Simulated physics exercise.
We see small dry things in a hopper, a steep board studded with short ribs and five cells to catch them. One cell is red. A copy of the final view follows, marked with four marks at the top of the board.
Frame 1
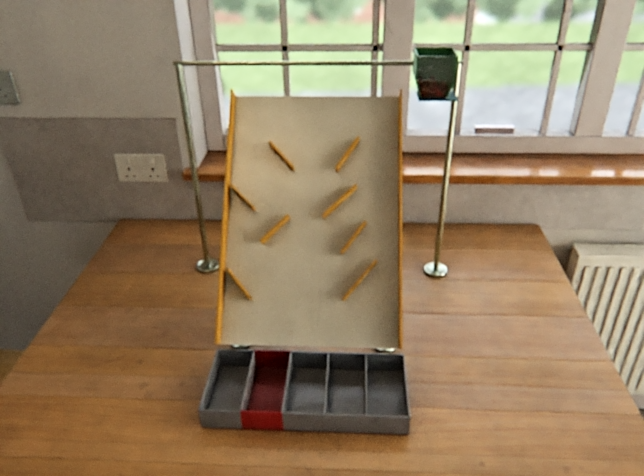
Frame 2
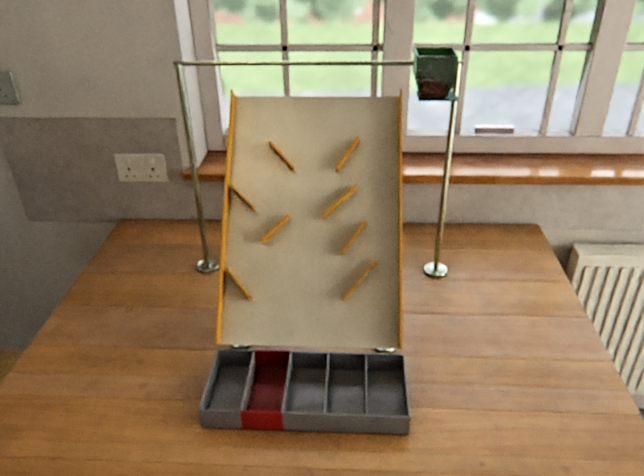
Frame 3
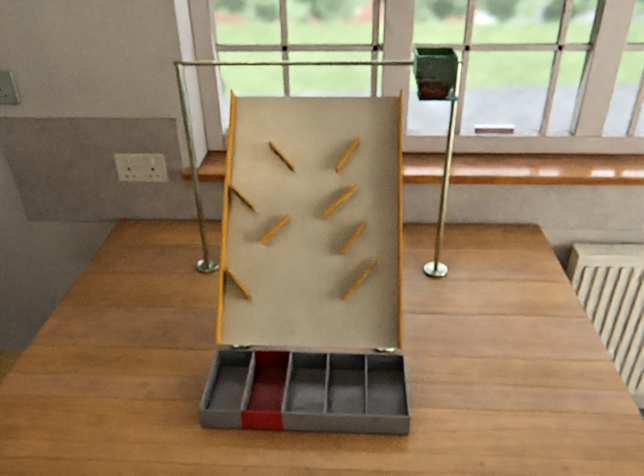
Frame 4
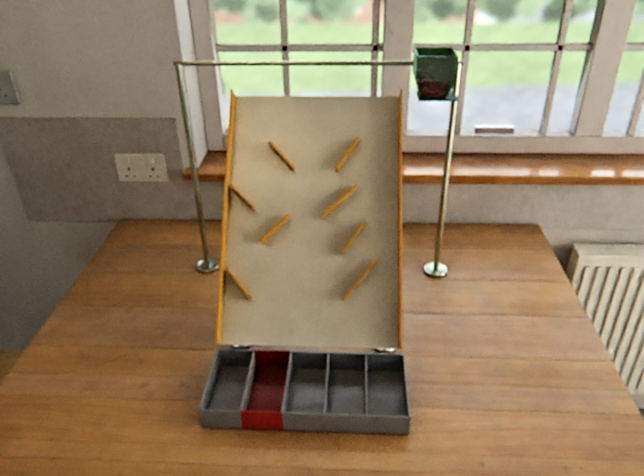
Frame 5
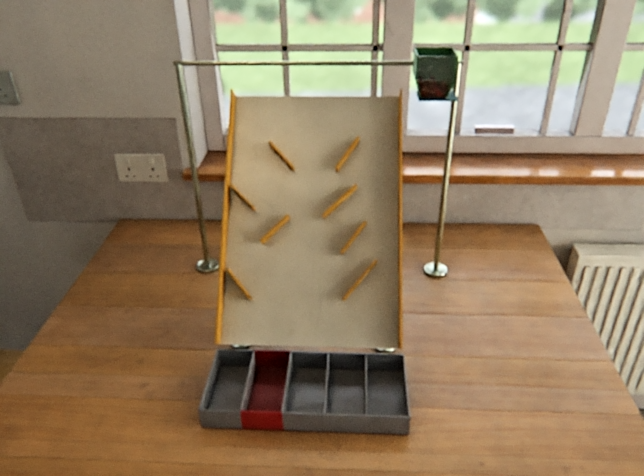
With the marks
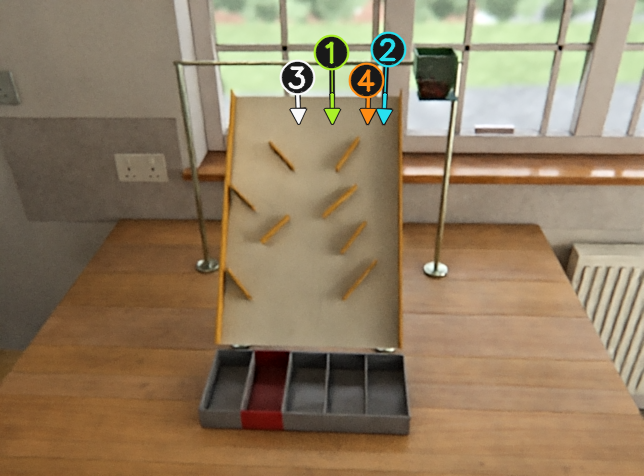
On a wooden table by a window, a dark hopper sits motionless above a ribbed sloping board and a tray with one red cell.
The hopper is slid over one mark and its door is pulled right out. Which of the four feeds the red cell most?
Take 1.
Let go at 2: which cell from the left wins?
The fifth from the left.
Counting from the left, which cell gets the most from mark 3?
The third.
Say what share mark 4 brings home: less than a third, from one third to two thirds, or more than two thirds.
Less than a third.
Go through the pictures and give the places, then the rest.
The first frame shows hopper at (430, 88), kidney beans, door shut.
The second frame shows ribs (269, 141) to (293, 167), (336, 168) to (359, 137), (231, 184) to (253, 207).
The third frame shows ribs (323, 216) to (356, 184), (260, 241) to (288, 215), (341, 252) to (366, 221).
The fourth frame shows ribs (227, 269) to (249, 298), (343, 300) to (376, 260).
The fifth frame shows red cell at (262, 419), number 2 of 5 from the left.
On the marked copy, mark 1 meets the board at (332, 118); mark 2 meets the board at (383, 118); mark 3 meets the board at (298, 118); mark 4 meets the board at (367, 118).
With 1, about half in the red cell, about a third in other cells, a small part outside the box.
With 2, a small part in the red cell, most in other cells.
With 3, about a quarter in the red cell, about two thirds in other cells, a small part outside the box.
With 4, about a quarter in the red cell, about two thirds in other cells, a small part outside the box.
